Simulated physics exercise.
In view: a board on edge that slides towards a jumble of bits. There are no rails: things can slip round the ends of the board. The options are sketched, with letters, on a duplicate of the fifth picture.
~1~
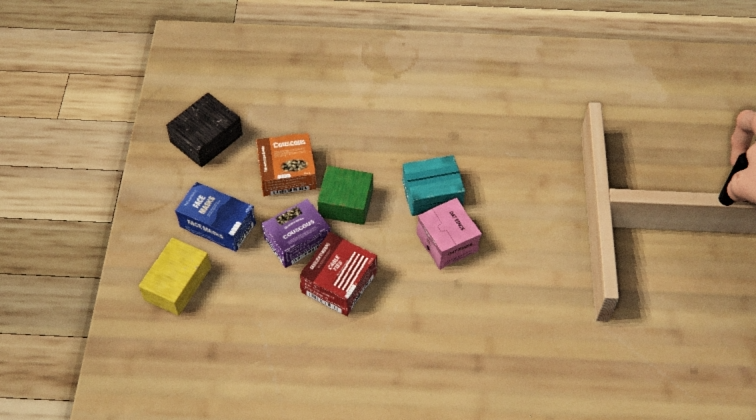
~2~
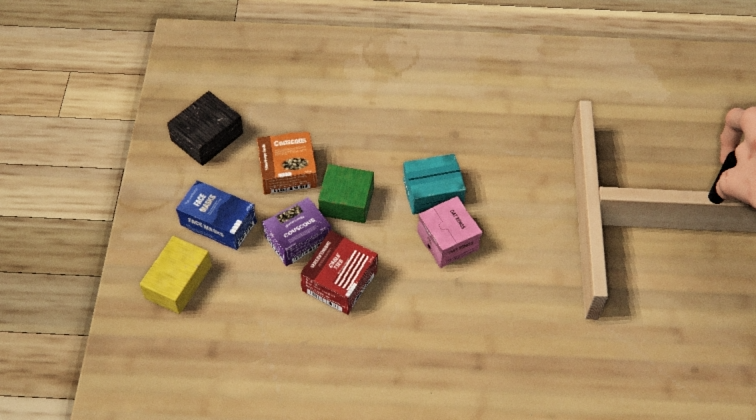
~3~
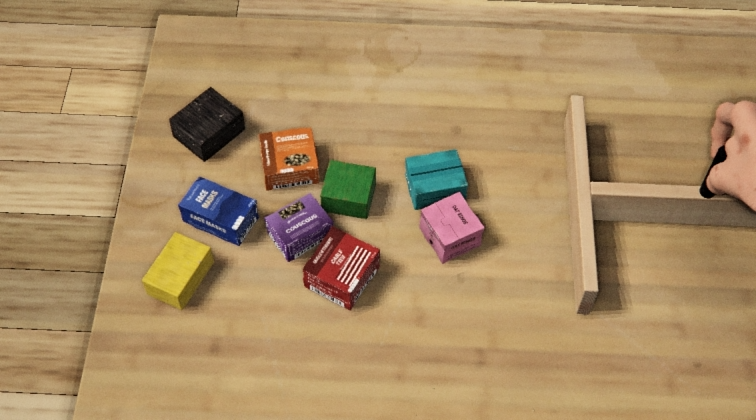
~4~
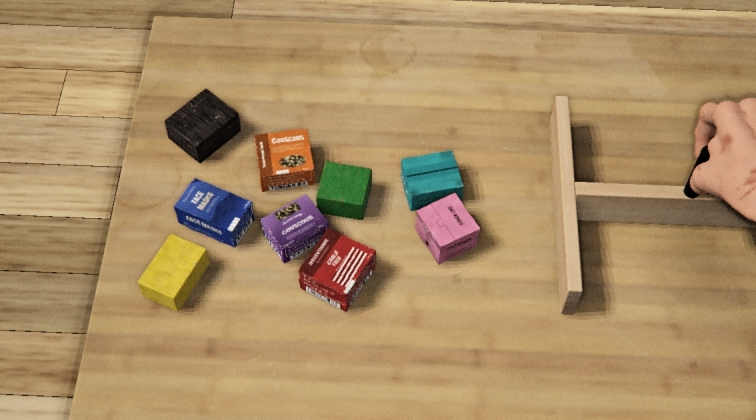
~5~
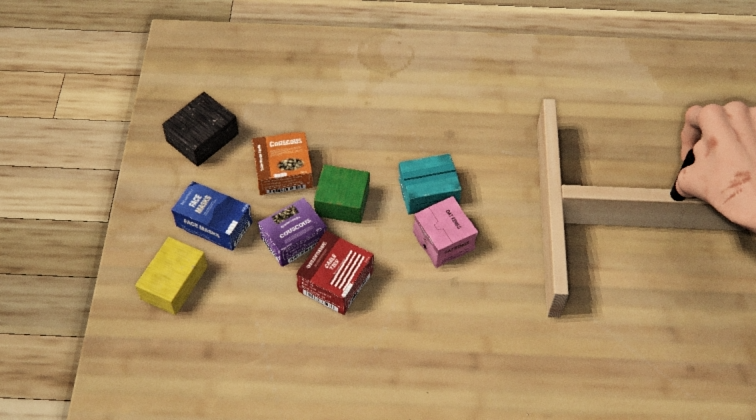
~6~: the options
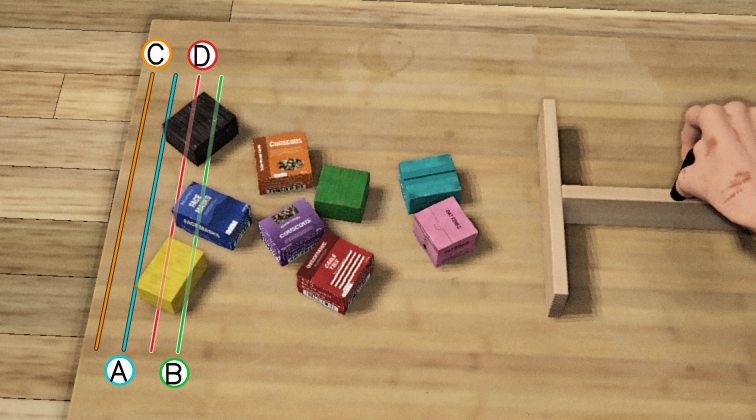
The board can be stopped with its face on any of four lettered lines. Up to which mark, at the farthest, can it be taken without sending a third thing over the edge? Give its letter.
Stop at B.
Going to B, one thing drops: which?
The blue box goes over.
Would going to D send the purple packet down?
Yes.
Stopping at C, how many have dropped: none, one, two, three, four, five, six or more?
By then, six or more.
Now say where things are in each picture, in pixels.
In the first frame, purple packet (296, 233); red box (339, 274); yellow block (175, 277).
In the second frame, board (593, 192); blue box (217, 215).
In the third frame, board (584, 187); black block (208, 124).
In the fourth frame, board (568, 187); pink box (446, 229).
In the fifth frame, board (555, 190); purple packet (293, 232); red box (335, 273); yellow block (172, 276).
On the copy, A at (152, 201); B at (201, 203); C at (127, 200); D at (177, 202).
On B. First, board (428, 185); turquoise box (393, 177); pink box (396, 218).
Then, board (302, 180); blue box (166, 221); black block (188, 111).
Finally, board (202, 176); blue box over the edge; orange packet (128, 146); one fallen.
By contrast, A drops five; C drops nine; D drops five.
